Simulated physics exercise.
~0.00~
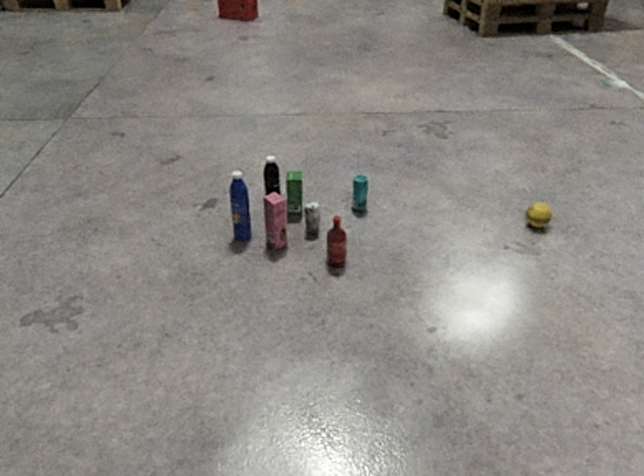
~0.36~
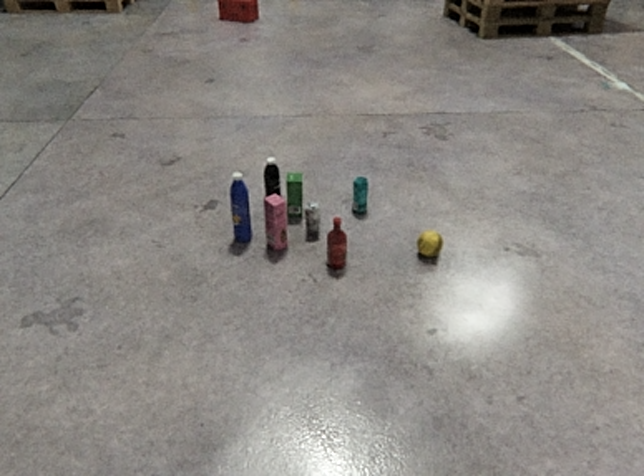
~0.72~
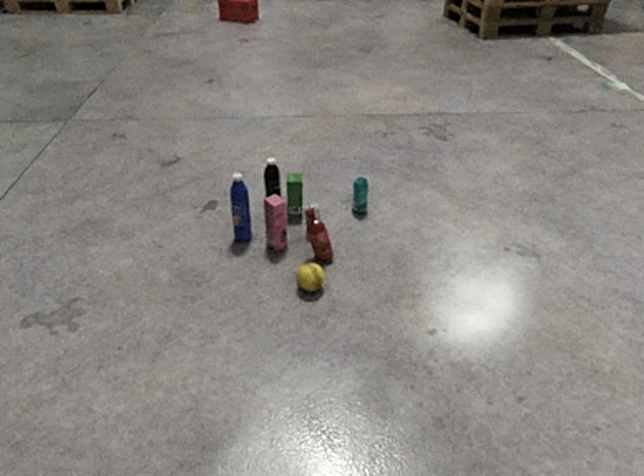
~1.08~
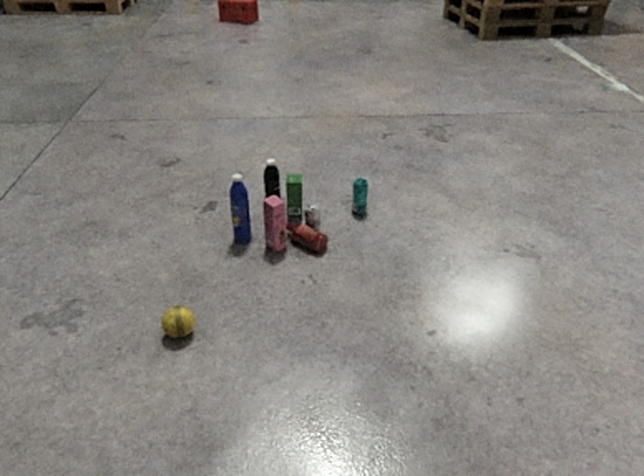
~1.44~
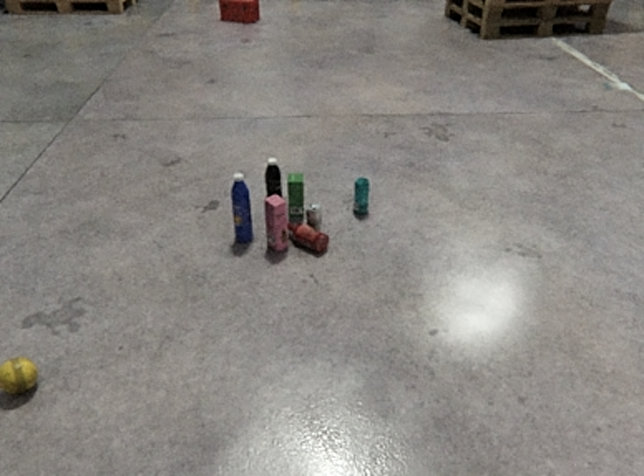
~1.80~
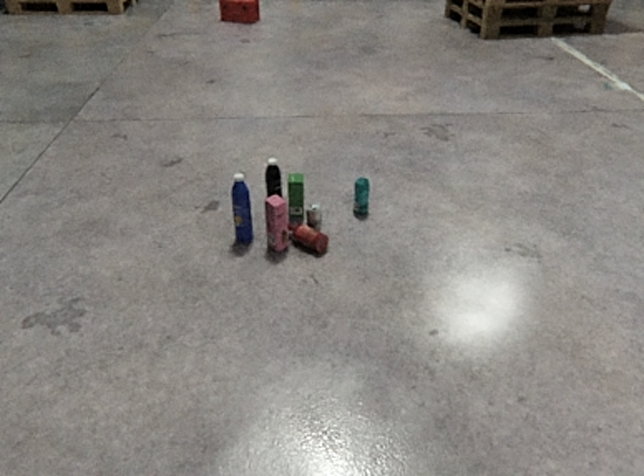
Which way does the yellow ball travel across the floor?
The yellow ball travels to the left, coming nearer to the viewer as it goes.
